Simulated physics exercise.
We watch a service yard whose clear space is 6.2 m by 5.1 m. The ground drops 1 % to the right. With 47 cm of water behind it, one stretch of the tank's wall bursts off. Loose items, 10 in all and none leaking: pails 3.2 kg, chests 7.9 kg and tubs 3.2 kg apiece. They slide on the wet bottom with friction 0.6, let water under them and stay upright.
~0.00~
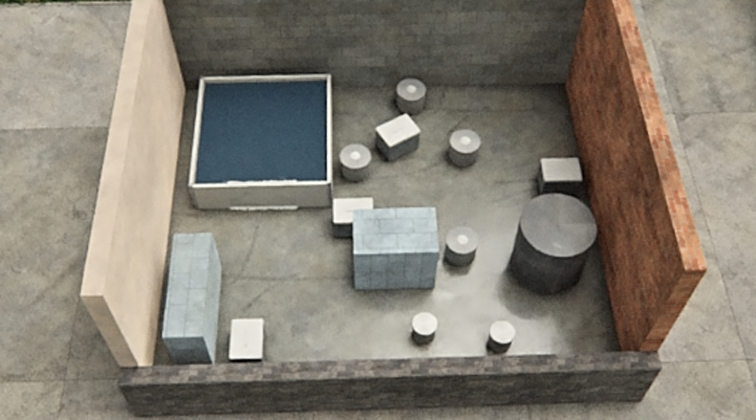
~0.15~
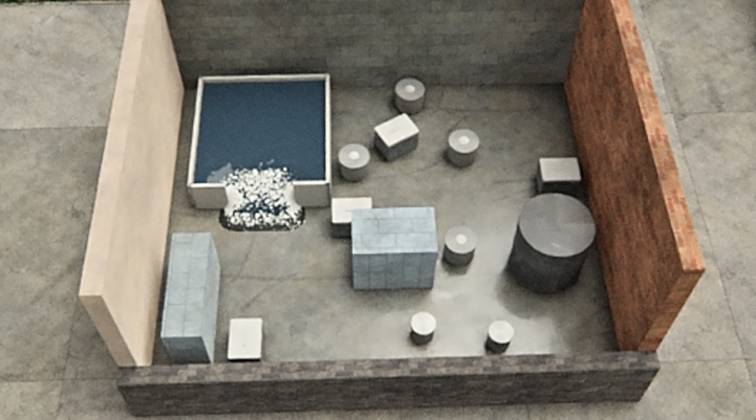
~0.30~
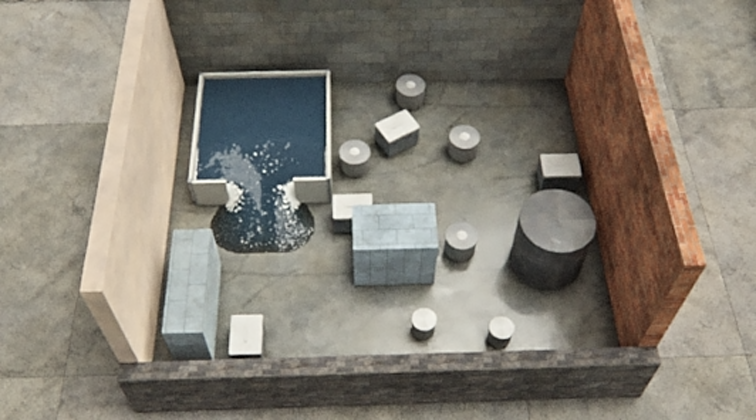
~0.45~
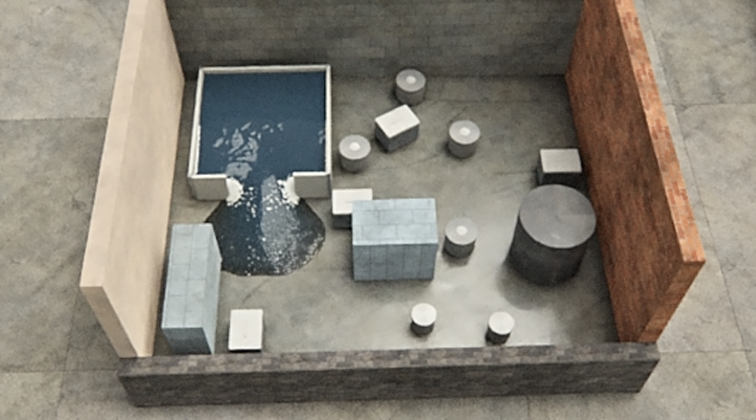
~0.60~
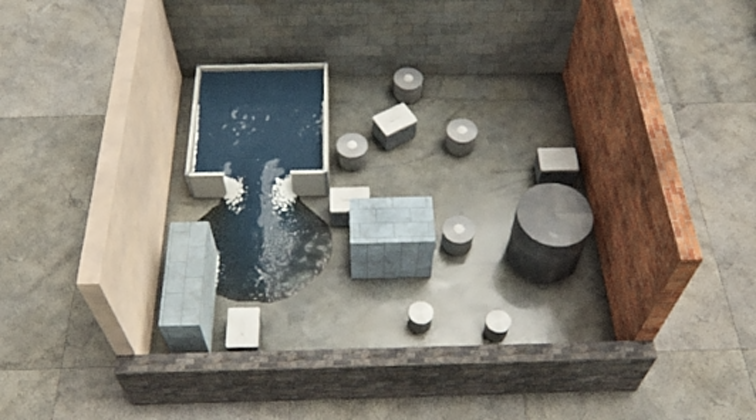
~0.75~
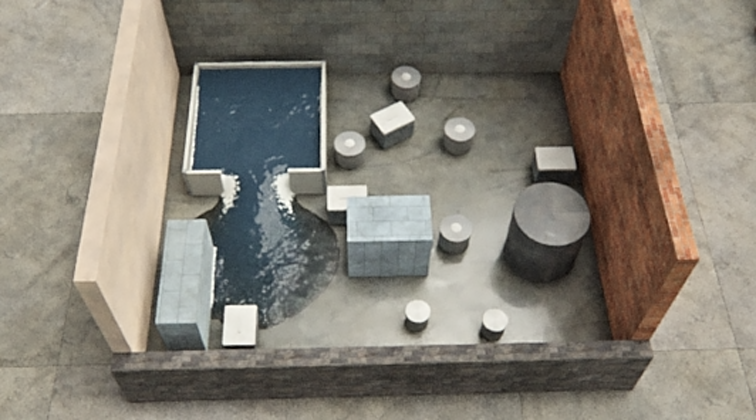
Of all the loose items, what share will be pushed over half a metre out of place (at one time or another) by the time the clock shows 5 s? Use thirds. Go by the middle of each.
It is not even a third.
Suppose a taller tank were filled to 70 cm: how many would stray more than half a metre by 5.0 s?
In that case 5 of them.
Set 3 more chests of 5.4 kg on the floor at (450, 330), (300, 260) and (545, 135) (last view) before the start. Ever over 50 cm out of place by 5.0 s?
In that order: Over, more, short of it.
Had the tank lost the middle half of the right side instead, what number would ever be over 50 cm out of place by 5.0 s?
Then 6.
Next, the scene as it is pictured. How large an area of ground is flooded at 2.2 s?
About 12 m2.
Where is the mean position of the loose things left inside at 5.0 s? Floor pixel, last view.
Near (447, 190).
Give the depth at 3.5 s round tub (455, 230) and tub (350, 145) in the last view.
About 0 and 0 cm.
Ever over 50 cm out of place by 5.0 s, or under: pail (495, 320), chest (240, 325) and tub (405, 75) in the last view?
In that order: More, more, less.
After 1.1 s 0 of 10 are over 50 cm from their spots; 0 afloat.
After 2.2 s 0 of 10 are over 50 cm from their spots; 1 afloat.
After 3.5 s 3 of 10 are over 50 cm from their spots; 1 afloat.
After 5.0 s 3 of 10 are over 50 cm from their spots, and 3 have been at some point; 2 afloat.
